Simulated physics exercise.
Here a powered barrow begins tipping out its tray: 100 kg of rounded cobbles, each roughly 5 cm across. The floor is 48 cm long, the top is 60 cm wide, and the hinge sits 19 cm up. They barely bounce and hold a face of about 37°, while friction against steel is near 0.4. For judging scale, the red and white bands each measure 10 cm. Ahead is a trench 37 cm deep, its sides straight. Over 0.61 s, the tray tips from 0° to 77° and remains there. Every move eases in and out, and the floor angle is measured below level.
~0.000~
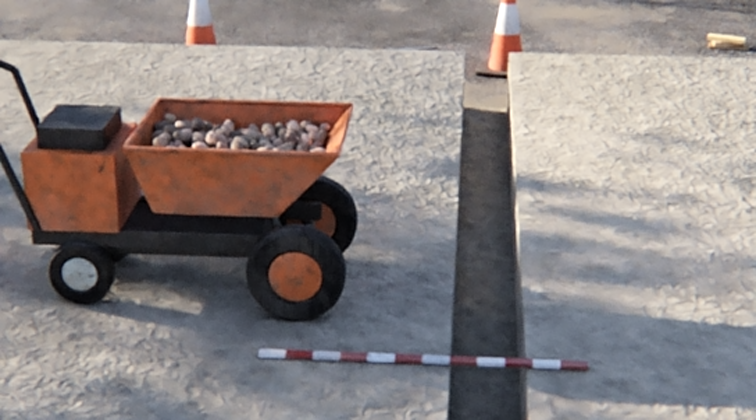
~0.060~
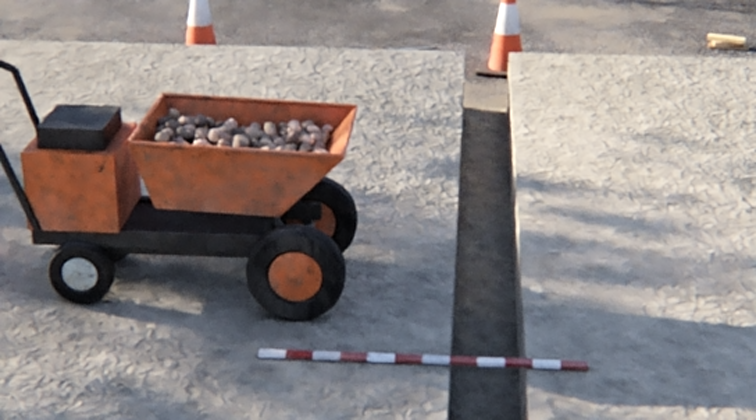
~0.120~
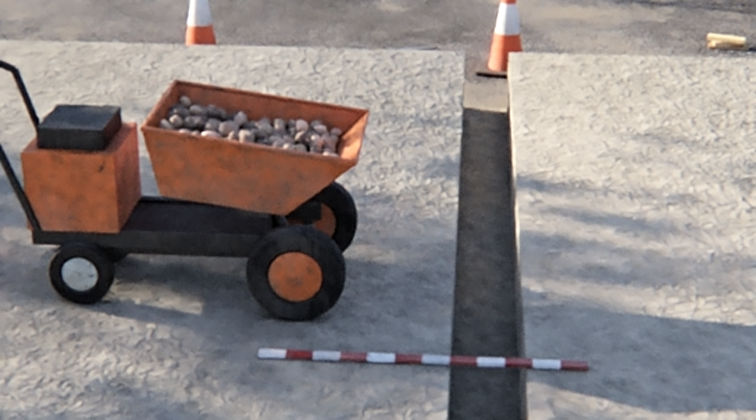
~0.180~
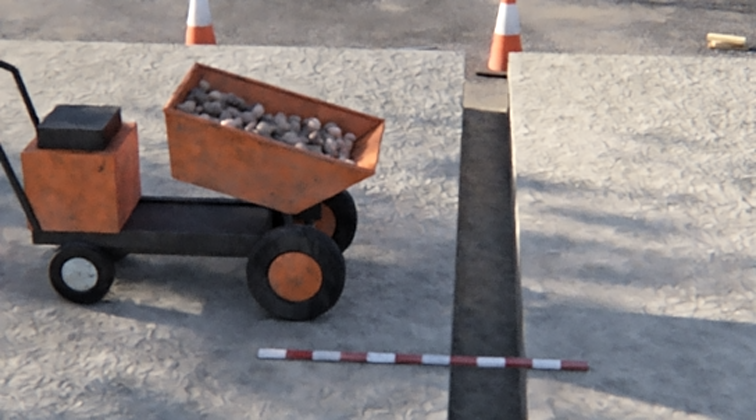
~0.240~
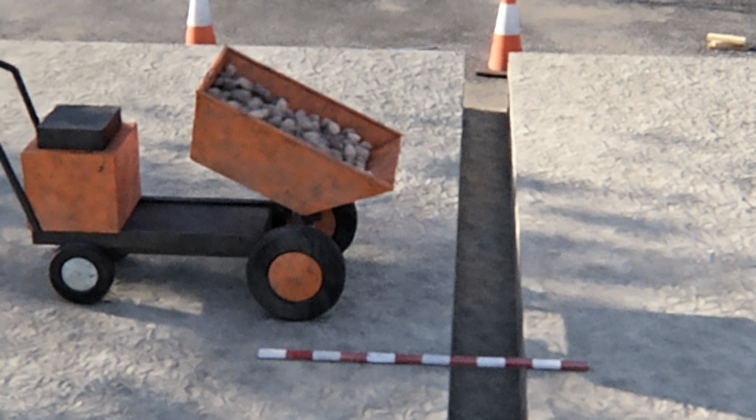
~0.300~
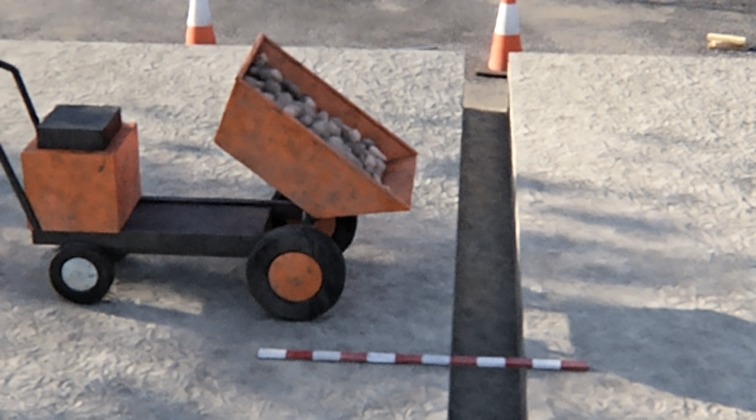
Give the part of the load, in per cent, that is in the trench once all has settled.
Close to 82 in a hundred.
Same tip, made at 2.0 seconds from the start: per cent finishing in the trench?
That would give about 100 percent.
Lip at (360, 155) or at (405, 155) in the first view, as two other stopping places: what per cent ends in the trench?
Some 65 and some 20 per cent, in that order.
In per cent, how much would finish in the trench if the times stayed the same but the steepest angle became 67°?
Near 80 per cent then.
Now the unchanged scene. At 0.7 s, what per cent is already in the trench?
About 45 per cent by then.
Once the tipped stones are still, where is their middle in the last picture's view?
(495, 353).
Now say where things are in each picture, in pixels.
In the first frame, lip at (339, 155), floor tilted 0°, highest stones at (234, 127).
In the second frame, the tray is at 2°, its lip at (344, 157); the top of the load is at (219, 123); the stones move at 0.5 m/s on average.
In the third frame, lip at (356, 163), floor tilted 8°, highest stones at (192, 114); the stones move at 1.0 m/s on average.
In the fourth frame, lip at (374, 173), floor tilted 16°, highest stones at (206, 100); the stones move at 1.3 m/s on average.
In the fifth frame, the tray is at 26°, its lip at (393, 189); the top of the load is at (229, 85); the stones move at 1.5 m/s on average.
In the sixth frame, the tray is at 38°, its lip at (410, 209); the top of the load is at (259, 73); the stones move at 1.6 m/s on average.
After 0.5 s the floor is at 65°; 100 % in the tray; the foremost stones are at (424, 229).
After 0.7 s the floor is at 77°; 55 % in the tray, 2 % short of the trench, 43 % in the trench, 1 % past the trench; the foremost stones are at (522, 295).
After 1.1 s the floor is at 77°; 3 % in the tray, 2 % short of the trench, 78 % in the trench, 18 % past the trench; the foremost stones are at (721, 291).
After 3.0 s the floor is at 77°; 0 % in the tray, 82 % in the trench, 18 % past the trench; the foremost stones are past the picture's edge.
